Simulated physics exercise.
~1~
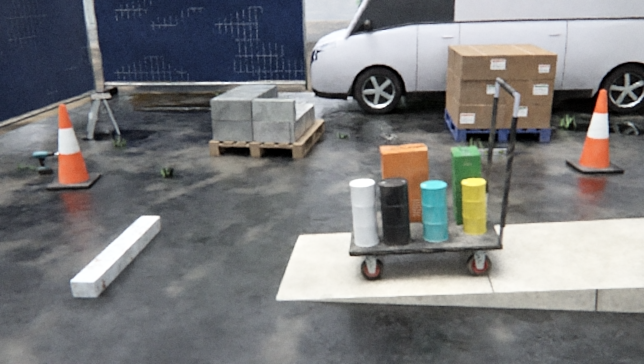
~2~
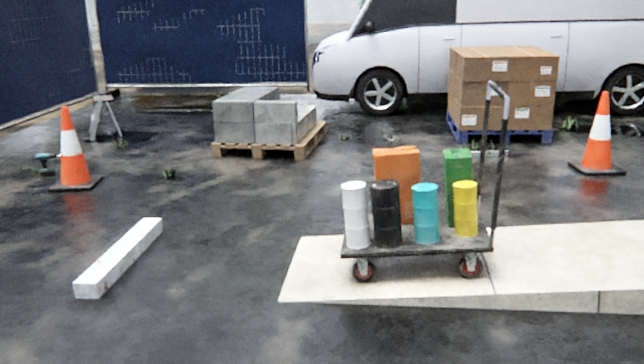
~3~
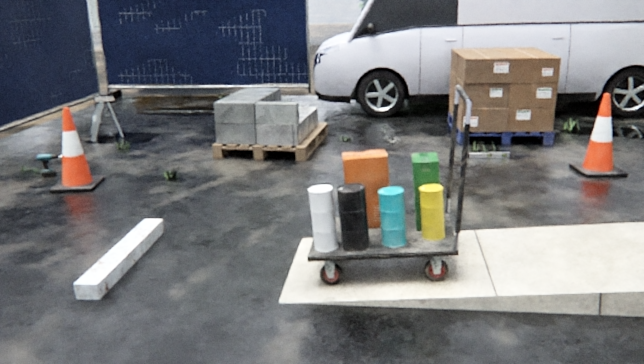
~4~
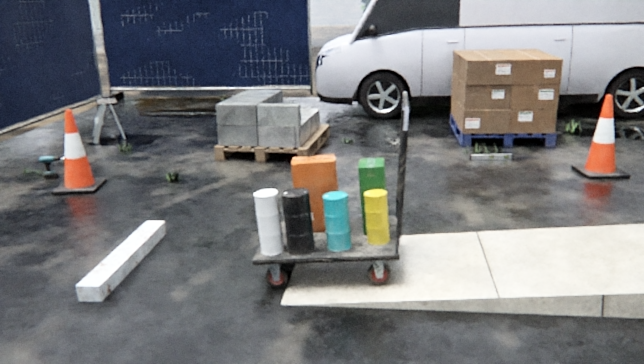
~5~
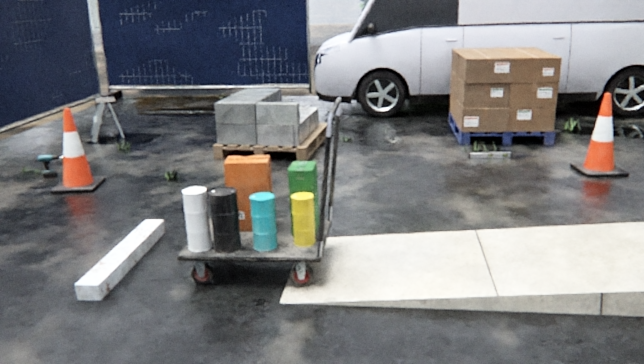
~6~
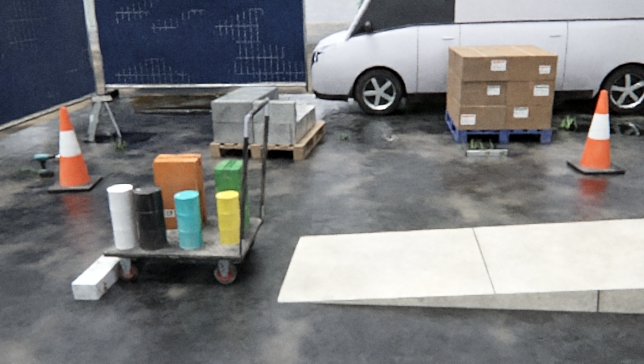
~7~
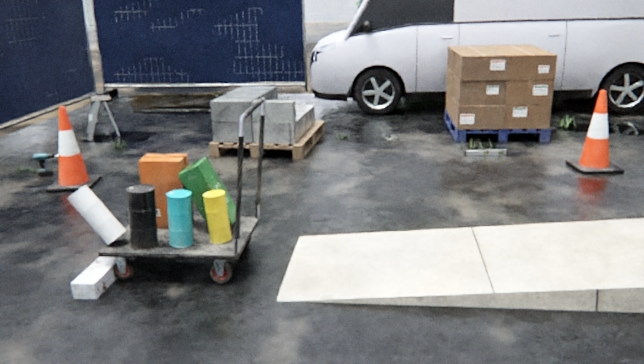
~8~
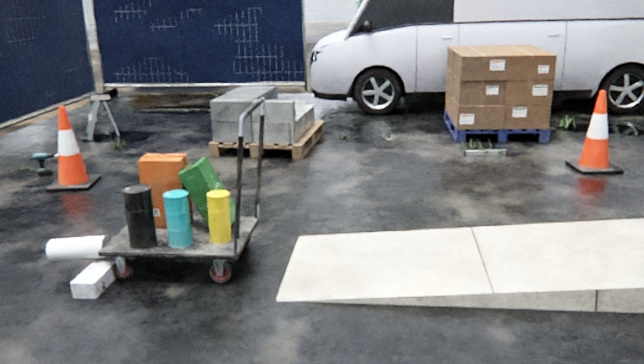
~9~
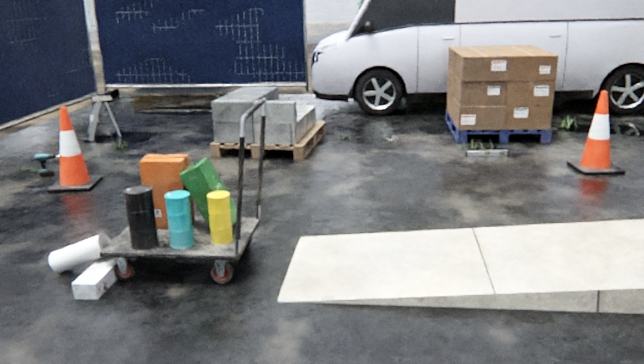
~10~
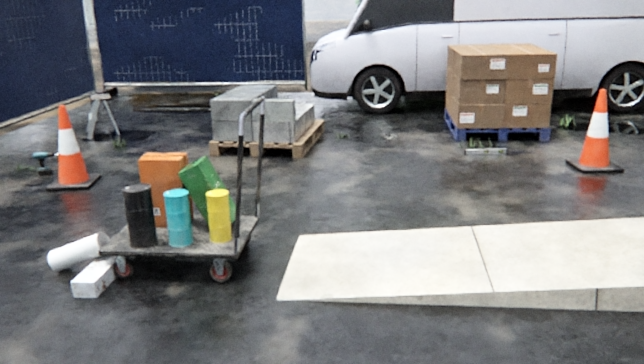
The clip opens on a flat trolley carrying four canisters, an orange box and a green box near the foot of a pale ramp, with traffic cones and a white van behind. It rolls left down the ramp and onto the dark, flat ground with its load upright. The trolley reaches a white kerb and stops abruptly. The white canister tips left over the bare edge while the green box tilts. The white canister ends on its side on the ground beside the kerb, the green box stays leaning aboard, and the yellow, turquoise and black canisters remain standing.
